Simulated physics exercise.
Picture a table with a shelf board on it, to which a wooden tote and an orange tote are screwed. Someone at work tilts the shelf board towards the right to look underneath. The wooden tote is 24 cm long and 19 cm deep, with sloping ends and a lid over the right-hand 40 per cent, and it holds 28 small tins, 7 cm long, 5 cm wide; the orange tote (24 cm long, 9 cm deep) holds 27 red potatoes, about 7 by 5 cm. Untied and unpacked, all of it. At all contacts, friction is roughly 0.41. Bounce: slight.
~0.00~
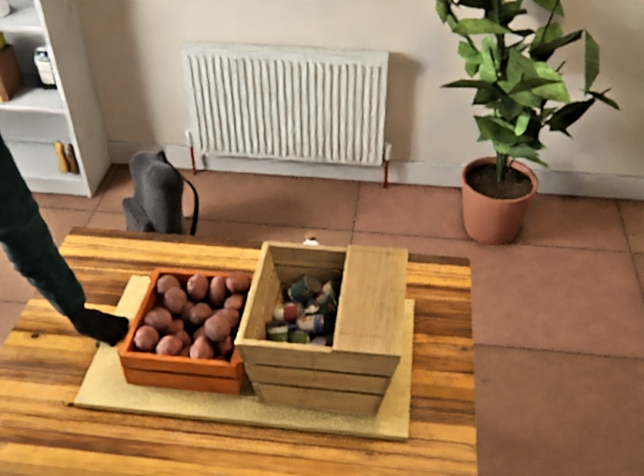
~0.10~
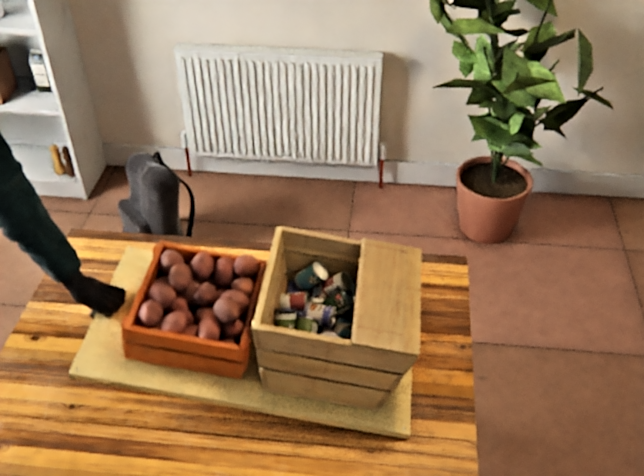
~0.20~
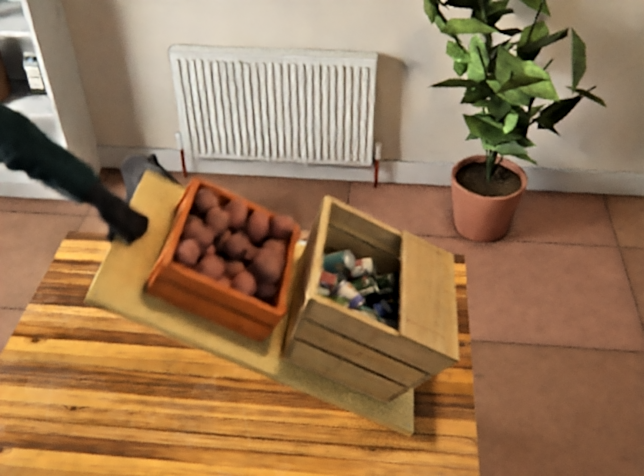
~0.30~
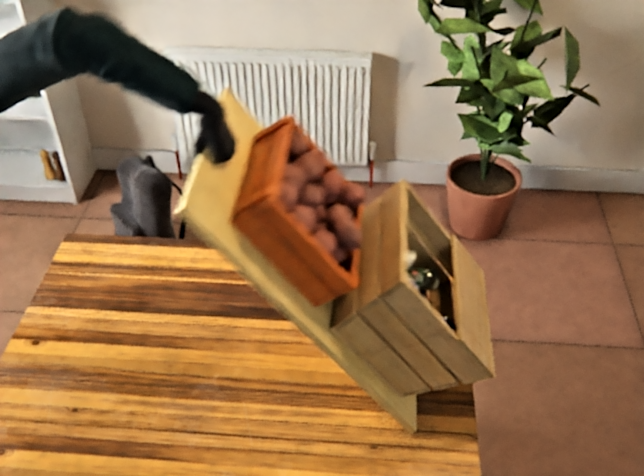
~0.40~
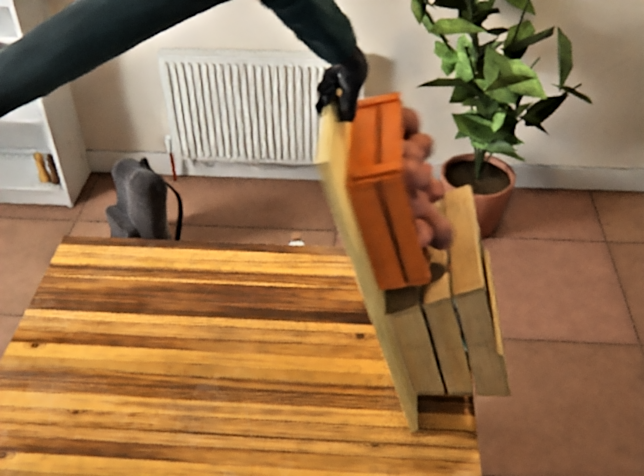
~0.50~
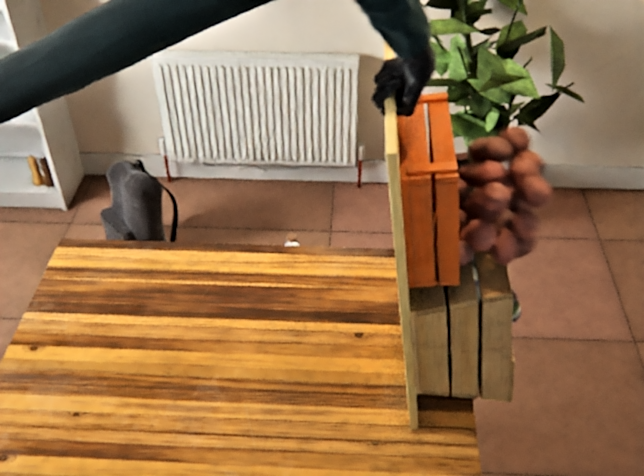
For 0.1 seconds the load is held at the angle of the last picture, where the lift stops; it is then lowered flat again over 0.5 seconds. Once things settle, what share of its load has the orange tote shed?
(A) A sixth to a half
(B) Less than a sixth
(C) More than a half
C.
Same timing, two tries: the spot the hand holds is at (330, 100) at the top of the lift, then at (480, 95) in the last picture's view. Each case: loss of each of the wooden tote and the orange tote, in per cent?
Loss per try - wooden tote 0 / 30 percent, orange tote 90 / 100 percent.
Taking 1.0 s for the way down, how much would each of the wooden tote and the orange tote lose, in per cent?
Wooden tote 20, orange tote 100 per cent.
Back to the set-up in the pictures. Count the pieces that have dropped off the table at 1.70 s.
Roughly 30.
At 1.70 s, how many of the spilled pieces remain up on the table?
The number is some 0.
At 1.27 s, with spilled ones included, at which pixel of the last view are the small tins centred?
At about (342, 349) in pixels.
After 0.69 s, tilt 76°; the wooden tote is down by 5 of 28 and the orange tote is down by 27 of 27.
After 0.93 s, tilt 22°; the wooden tote is down by 5 of 28 and the orange tote is down by 27 of 27.
After 1.27 s, tilt 0°; the wooden tote is down by 5 of 28 and the orange tote is down by 27 of 27.
Final count (at 1.70 s), the wooden tote is down by 5 of 28 and the orange tote is down by 27 of 27. Asked share, 27 of 27, 100 per cent.
